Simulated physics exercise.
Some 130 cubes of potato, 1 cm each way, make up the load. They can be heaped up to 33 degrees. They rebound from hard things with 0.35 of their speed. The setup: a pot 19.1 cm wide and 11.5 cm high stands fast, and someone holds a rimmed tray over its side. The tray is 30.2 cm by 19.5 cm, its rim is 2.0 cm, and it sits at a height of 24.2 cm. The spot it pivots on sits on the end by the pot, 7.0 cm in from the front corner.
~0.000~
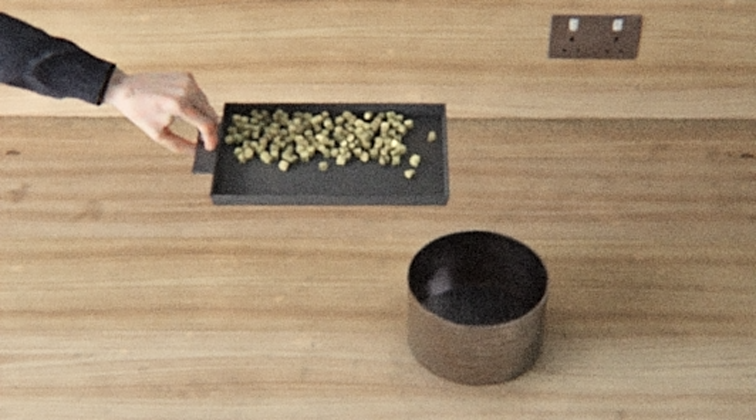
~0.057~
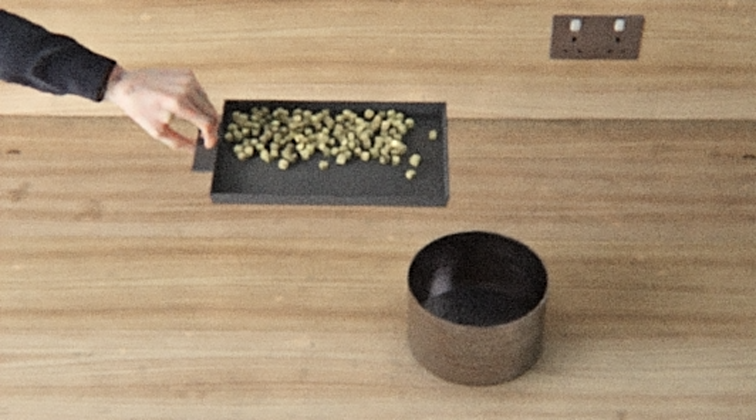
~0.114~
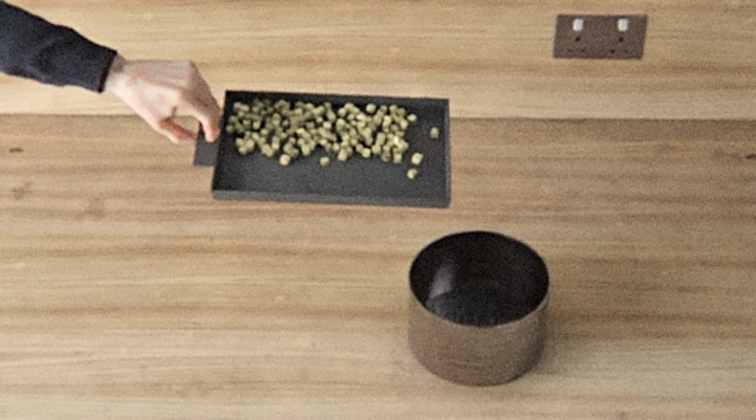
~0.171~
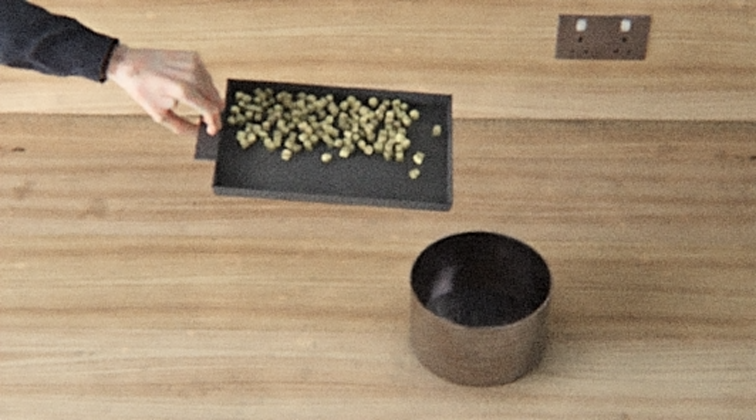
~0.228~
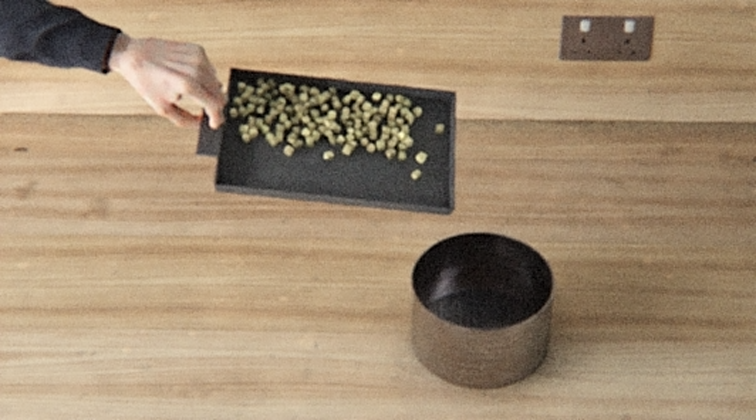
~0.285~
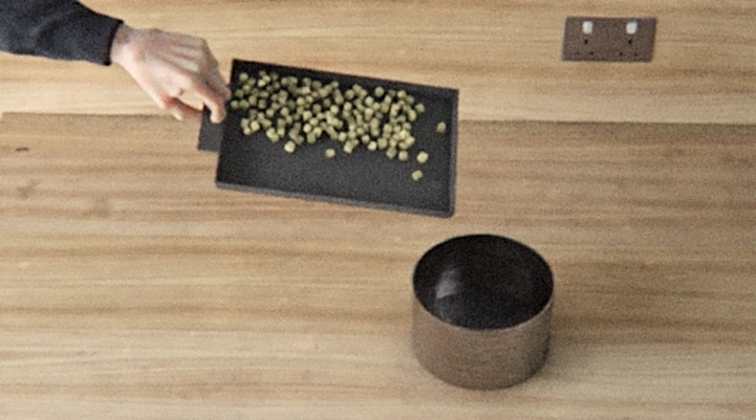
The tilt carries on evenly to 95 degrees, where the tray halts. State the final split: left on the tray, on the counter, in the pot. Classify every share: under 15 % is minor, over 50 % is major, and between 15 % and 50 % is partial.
Tray: Minor, counter: Partial, pot: Major.
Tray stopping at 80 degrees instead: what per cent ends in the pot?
Share in the pot: Around 45 %.
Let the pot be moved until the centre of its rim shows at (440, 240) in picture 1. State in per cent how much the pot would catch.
About 45 per cent.
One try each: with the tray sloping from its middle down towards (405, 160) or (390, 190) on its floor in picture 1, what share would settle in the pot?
That would be close to 25 per cent, then close to 100 per cent.
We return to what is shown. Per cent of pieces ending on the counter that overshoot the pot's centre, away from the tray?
20 %.
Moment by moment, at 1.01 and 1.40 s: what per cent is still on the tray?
Around 45 first, about 15 after.
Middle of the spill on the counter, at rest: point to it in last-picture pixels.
Roughly at pixel (397, 400) in the last view.
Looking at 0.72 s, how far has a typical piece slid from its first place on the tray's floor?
Roughly 11 cm.
After 0.72 s, tilt 56 degrees; the tray holds 100 %, the pot 0 %.
Then, at 1.01 s, tilt 80 degrees; the tray holds 45 %, the pot 25 %.
Then, at 1.40 s, tilt 95 degrees; the tray holds 15 %, the pot 45 %.
By 2.7 s all is still; tray 0 %, counter 35 %, pot 65 %.
